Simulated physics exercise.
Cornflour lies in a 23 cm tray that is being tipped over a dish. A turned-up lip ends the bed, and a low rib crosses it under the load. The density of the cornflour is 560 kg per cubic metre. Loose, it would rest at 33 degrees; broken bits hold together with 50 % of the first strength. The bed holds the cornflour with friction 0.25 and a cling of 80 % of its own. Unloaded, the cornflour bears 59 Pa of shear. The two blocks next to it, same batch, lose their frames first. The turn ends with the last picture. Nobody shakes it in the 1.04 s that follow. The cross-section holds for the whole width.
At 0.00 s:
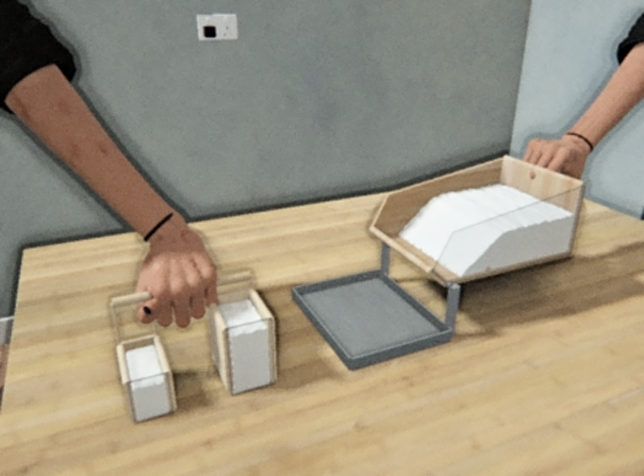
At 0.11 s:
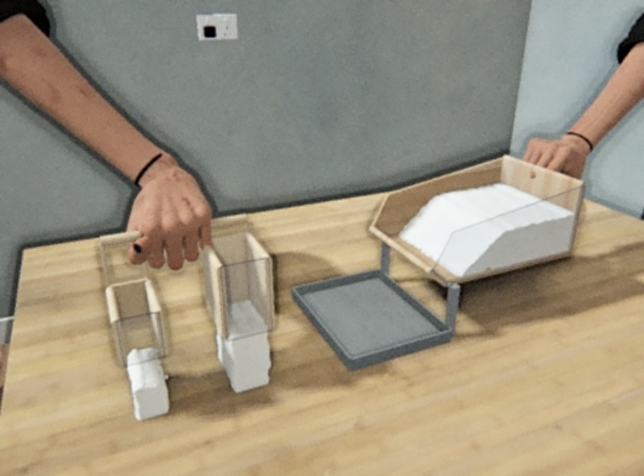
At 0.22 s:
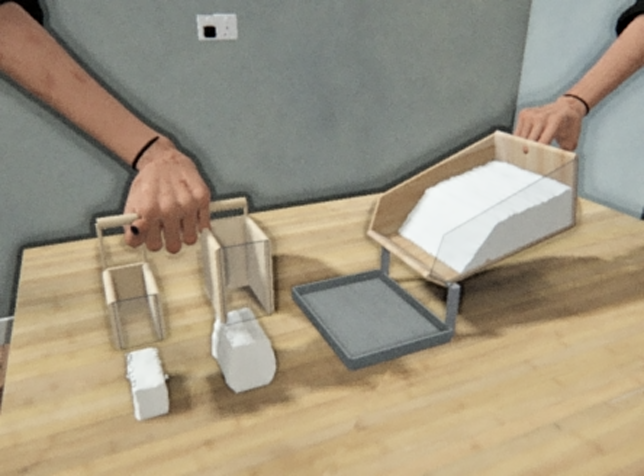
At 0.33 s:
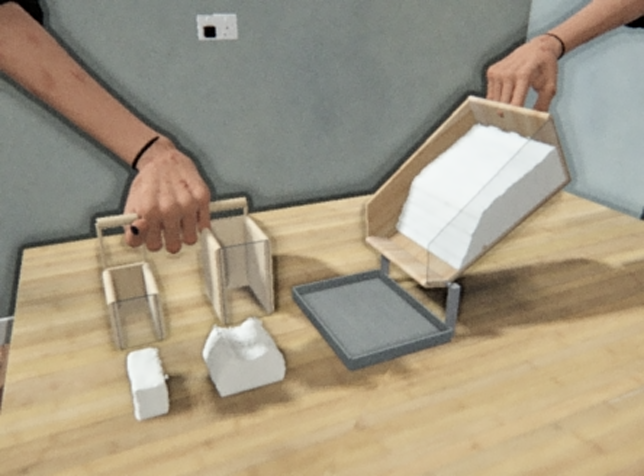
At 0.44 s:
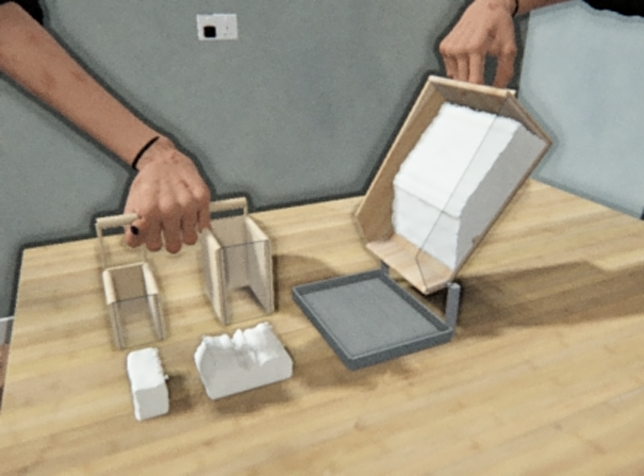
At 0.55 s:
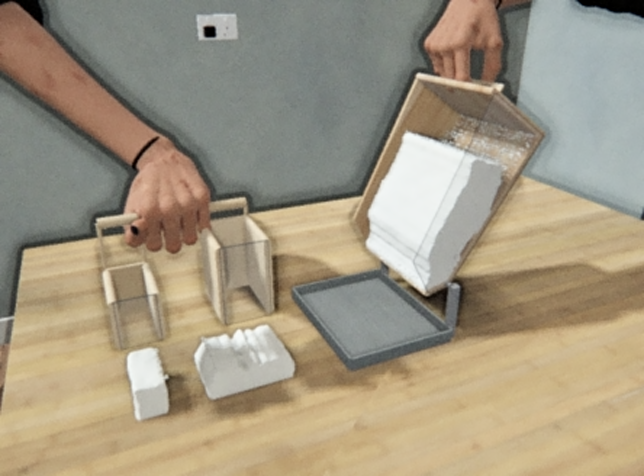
On a wooden table against a grey wall, a hand lifts two small open moulds off white powder blocks at left, and the larger block slumps low while the smaller stays upright. At right, another hand steadily tilts a wooden tray steeply over a grey dish, and its white mass finally slides toward the lower end.
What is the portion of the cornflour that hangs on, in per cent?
Expect roughly 12 %.
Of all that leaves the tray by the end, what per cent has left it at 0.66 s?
About 30 %.
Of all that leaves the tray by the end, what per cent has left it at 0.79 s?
About 90 %.
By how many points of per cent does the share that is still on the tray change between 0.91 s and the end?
Near 2 %.
After 0.66 s, the tilt is 56 degrees and 70 % is on the bed.
After 0.79 s, the tilt is 56 degrees and 20 % is on the bed.
After 0.91 s, the tilt is 56 degrees and 14 % is on the bed.
After 1.04 s, the tilt is 56 degrees and 12 % is on the bed.
After 1.56 s, at the end, the tilt is 56 degrees and 12 % is on the bed.
